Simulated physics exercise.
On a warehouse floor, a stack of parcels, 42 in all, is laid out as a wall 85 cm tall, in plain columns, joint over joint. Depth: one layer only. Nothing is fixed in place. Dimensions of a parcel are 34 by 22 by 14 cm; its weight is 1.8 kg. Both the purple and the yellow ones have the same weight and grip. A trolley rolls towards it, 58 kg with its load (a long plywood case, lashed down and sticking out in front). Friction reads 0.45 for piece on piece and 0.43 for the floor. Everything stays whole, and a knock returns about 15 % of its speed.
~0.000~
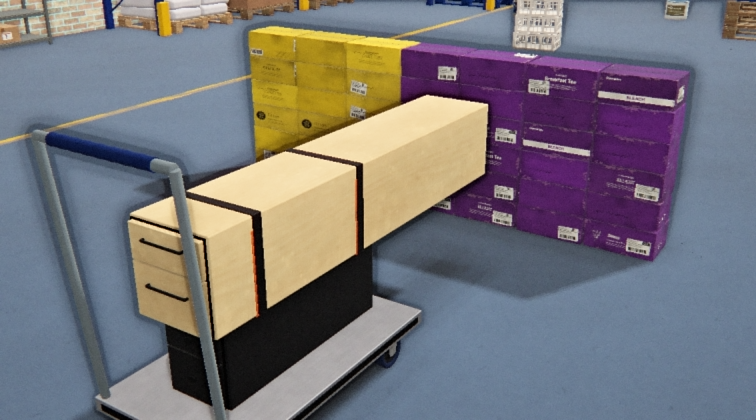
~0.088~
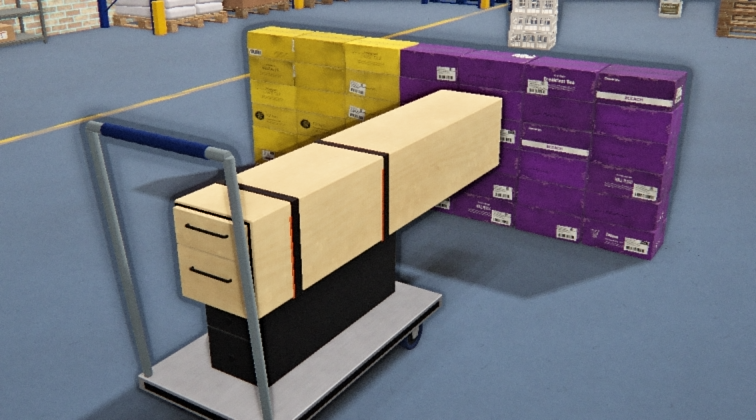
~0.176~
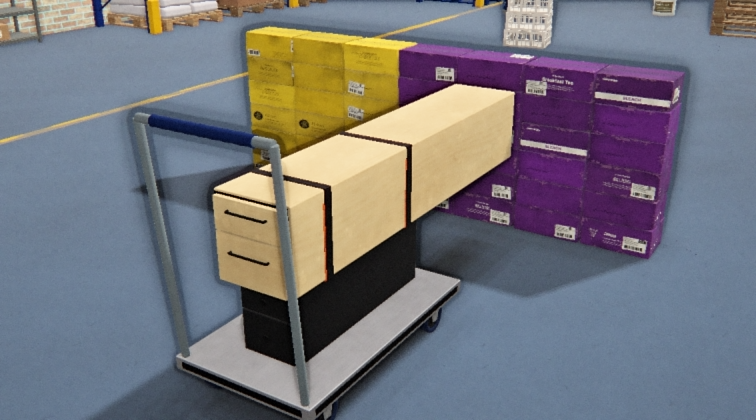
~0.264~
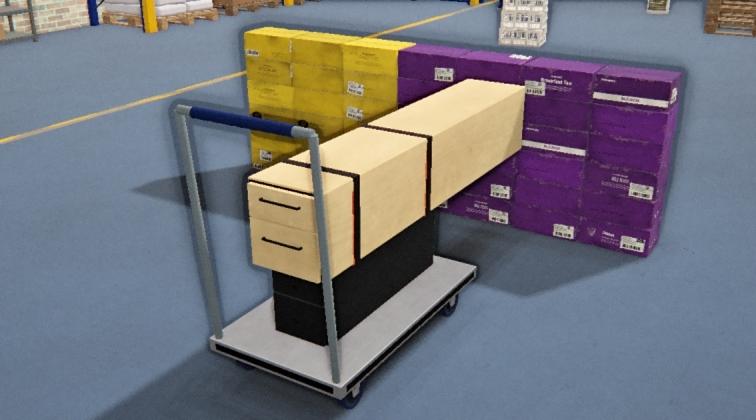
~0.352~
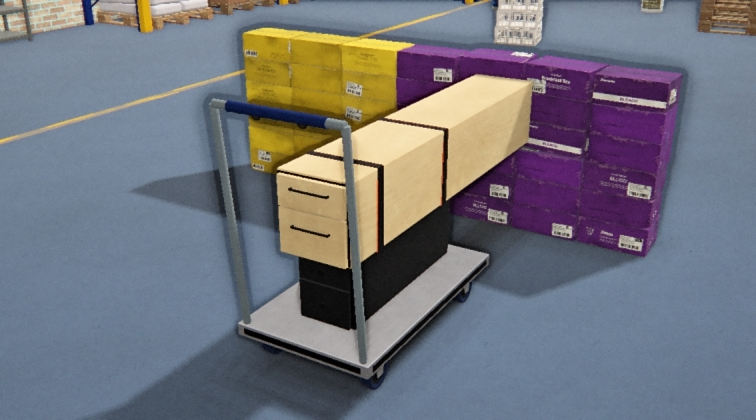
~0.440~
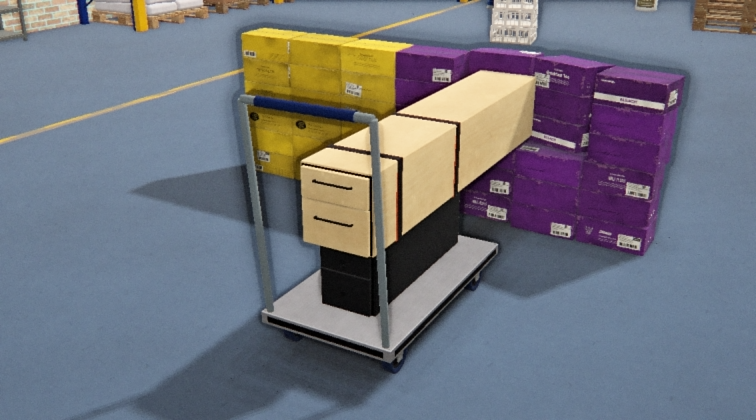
Trolley carrying a long strapped wooden case rolling up to a wall of yellow and purple boxes and pushing some purple ones slightly back.
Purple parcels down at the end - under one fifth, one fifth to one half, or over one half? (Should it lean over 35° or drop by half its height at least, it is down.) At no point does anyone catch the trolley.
The way it's heading, the ones down will make a fifth to half.
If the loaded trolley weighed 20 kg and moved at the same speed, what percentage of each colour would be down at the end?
For purple it's 40, for yellow it's 0 in a hundred.
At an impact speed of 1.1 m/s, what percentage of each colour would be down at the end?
Share down, in per cent: Purple 40, yellow 0.
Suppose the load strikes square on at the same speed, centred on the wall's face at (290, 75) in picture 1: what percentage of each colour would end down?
Purple 0 %, yellow 30 %.
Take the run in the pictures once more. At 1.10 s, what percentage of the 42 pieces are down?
20 per cent.
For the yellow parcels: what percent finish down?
Yellow: 0%.
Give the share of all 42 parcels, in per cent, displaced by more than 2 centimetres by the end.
Moved: 45 per cent.
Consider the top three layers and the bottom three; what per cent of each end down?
30% and 10%.
After 0.68 s, load 44 cm past the wall's line, still rolling; 6 of the 24 purple parcels down (6 of 42 in all colours); top purple parcel 48° from how it stood, 21 cm lower.
After 1.10 s, load 87 cm past the wall's line, still rolling; 9 of the 24 purple parcels down (9 of 42 in all colours); top purple parcel on its side.
In the end (1.9 s), load 1.06 m past the wall's line, stopped; 9 of the 24 purple parcels down (9 of 42 in all colours); top purple parcel on its side; top yellow parcel unmoved. That is 38 per cent. From the last view, middles, top purple parcel near (550, 135), top yellow parcel near (376, 57).
